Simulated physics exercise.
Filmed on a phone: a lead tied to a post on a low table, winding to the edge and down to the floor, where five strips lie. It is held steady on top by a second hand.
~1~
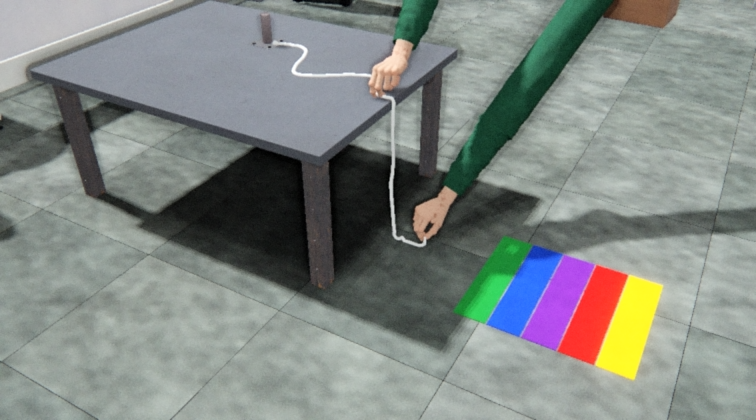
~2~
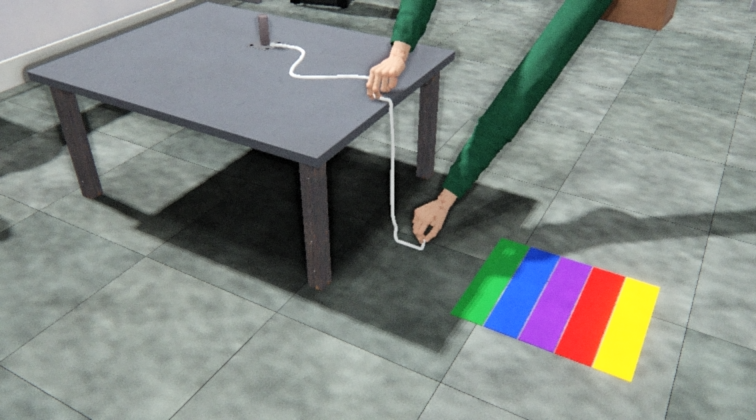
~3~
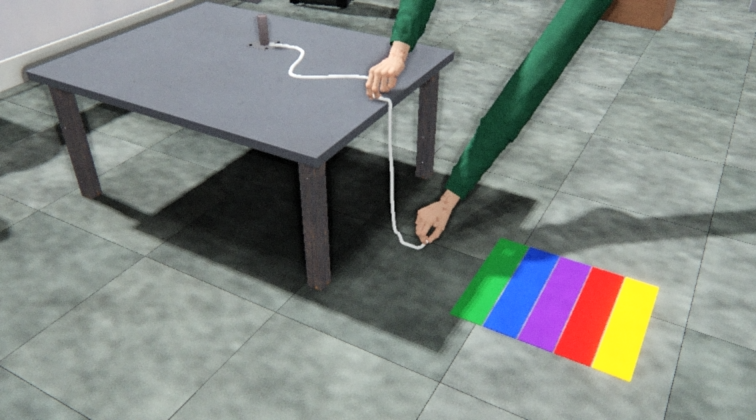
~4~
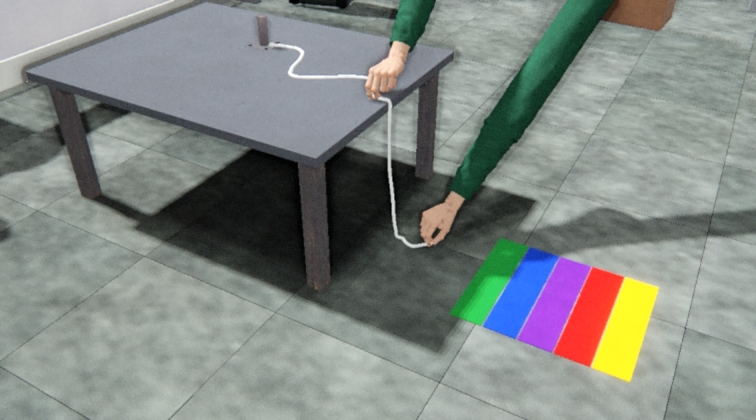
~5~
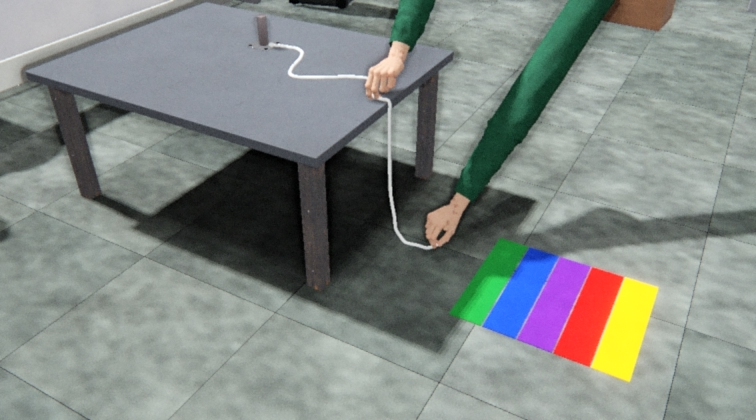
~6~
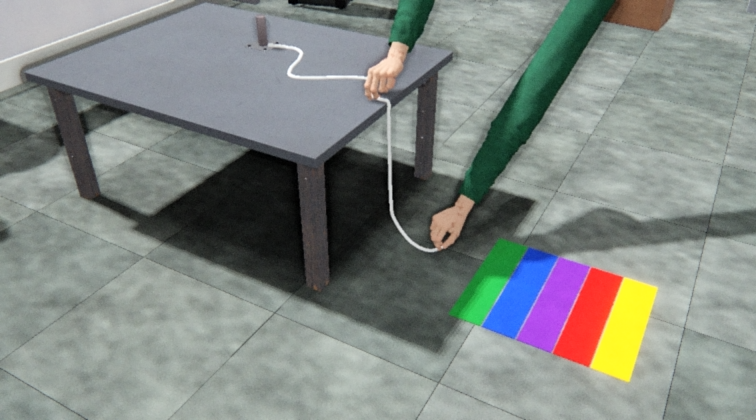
Green-sleeved arm slowly drawing the end of a white cord rightward near colored floor strips, other hand resting at the table edge.
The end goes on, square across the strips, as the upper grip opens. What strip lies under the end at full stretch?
The red one.
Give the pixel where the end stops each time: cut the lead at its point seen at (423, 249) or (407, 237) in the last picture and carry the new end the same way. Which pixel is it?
The pixels are (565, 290) and (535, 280), in that order.
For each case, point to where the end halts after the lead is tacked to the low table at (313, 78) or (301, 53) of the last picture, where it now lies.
In order, the pixels are (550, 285) and (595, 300).
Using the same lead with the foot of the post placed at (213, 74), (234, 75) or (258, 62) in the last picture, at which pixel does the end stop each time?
Going through them in sequence: (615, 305), (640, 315) and finally (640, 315).
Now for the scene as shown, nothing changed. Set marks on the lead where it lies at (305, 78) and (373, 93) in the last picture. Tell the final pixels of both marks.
About (350, 77), and the other about (426, 122).
A little later, end near (536, 279); over blue.
Next, end near (575, 292); over purple.
When it is tight, end near (599, 300); over red. It gets as far as the red strip.
